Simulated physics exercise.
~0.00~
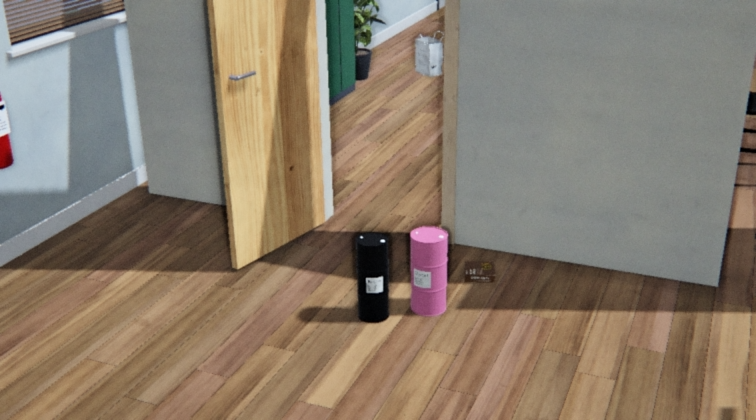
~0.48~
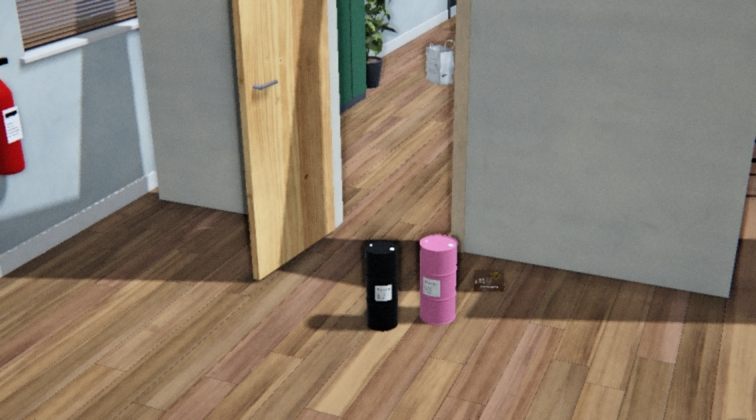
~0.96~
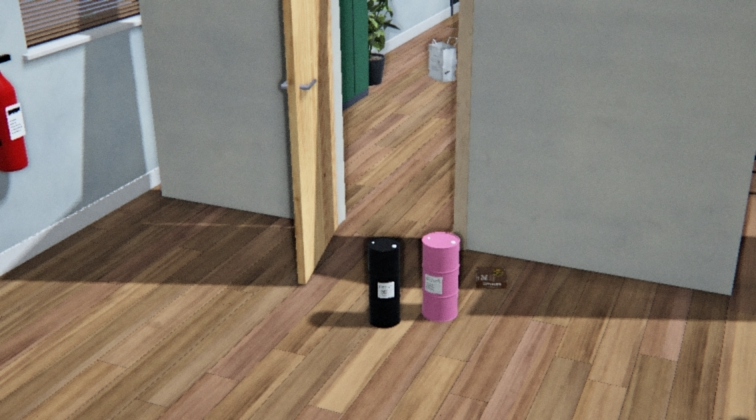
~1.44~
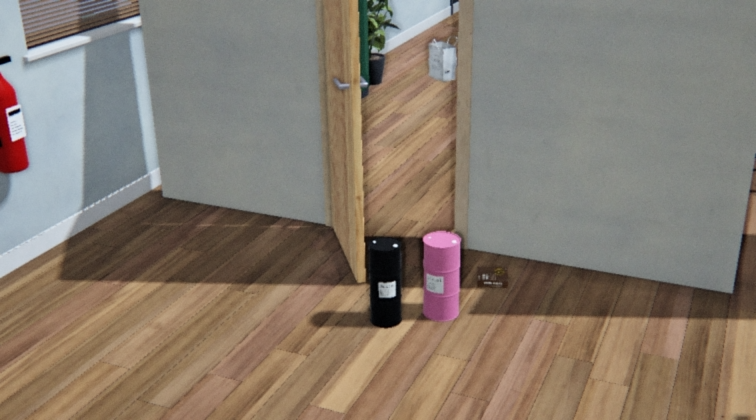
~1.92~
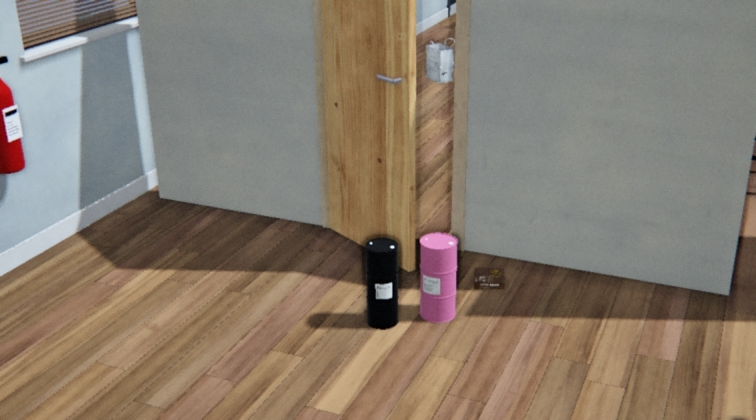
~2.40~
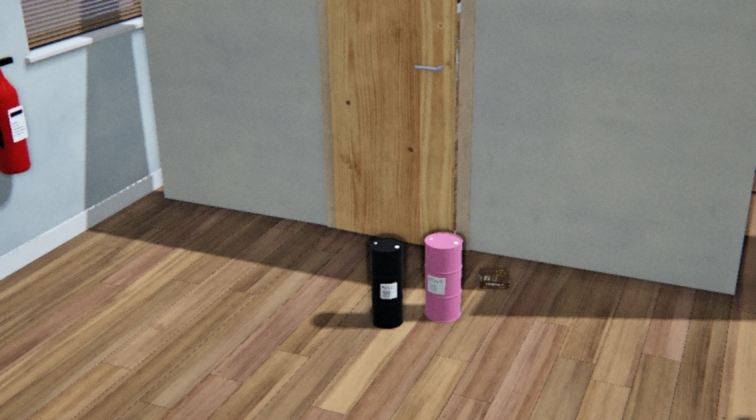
In the video, a wooden door stands open in a grey wall behind a black canister, a pink canister and a small brown packet on a wood floor. The door swings to the right until it rests closed, while the three objects stay in place.
